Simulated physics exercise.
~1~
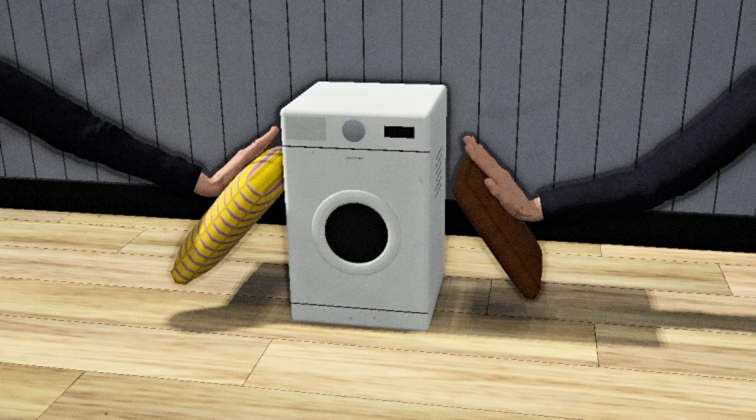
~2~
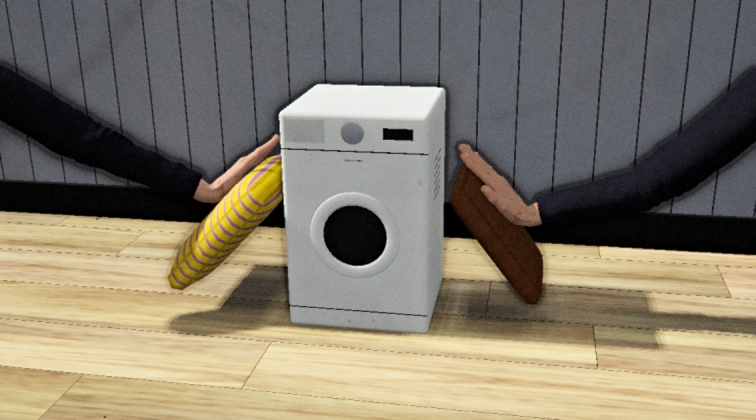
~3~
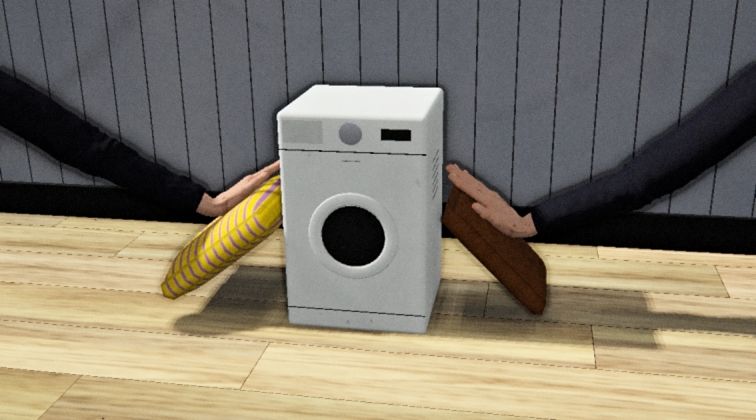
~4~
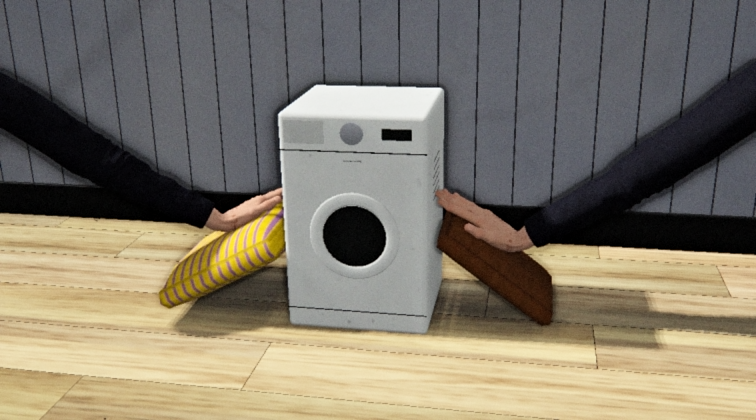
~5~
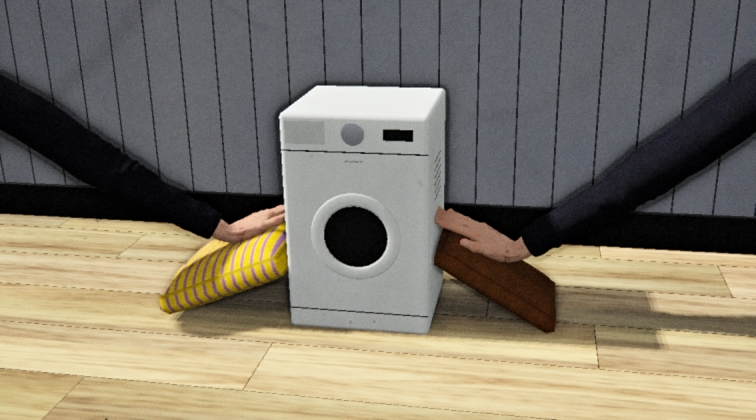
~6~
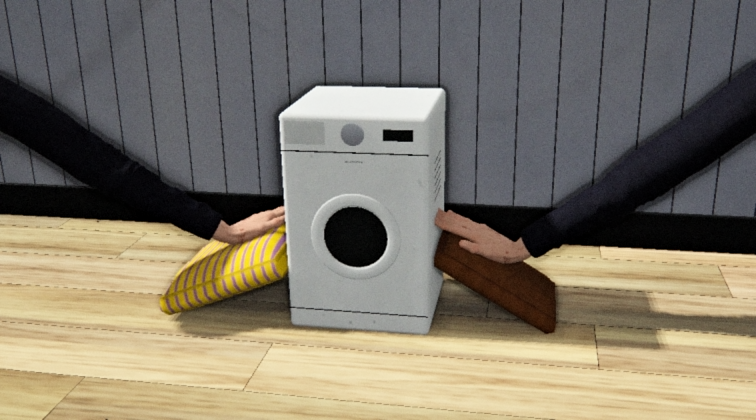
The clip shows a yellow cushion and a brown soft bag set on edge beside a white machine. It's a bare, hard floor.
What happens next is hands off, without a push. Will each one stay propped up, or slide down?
The yellow cushion slides down; the brown soft bag slides down.
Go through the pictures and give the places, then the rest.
The first picture shows cushion foot (179, 279), head (257, 188); soft bag foot (532, 295), head (458, 188).
The second picture shows cushion foot (175, 284); soft bag foot (534, 300).
The third picture shows cushion foot (168, 294); soft bag foot (539, 310).
The fourth picture shows cushion foot (165, 302); soft bag foot (546, 320).
The fifth picture shows cushion foot (165, 307); soft bag foot (550, 328).
The sixth picture shows cushion foot (165, 308), head (279, 269), at a low slant; soft bag foot (551, 328), head (438, 261), at a low slant.
Then, 0.30 s after the last picture, cushion flat on the floor near (242, 276); soft bag flat on the floor near (504, 296).
Then, 0.62 s after the last picture, cushion flat on the floor near (240, 277); soft bag flat on the floor near (505, 298).
At rest, cushion flat on the floor near (240, 277); soft bag flat on the floor near (505, 298). The yellow cushion slips and lies down and the brown soft bag slumps to the floor.
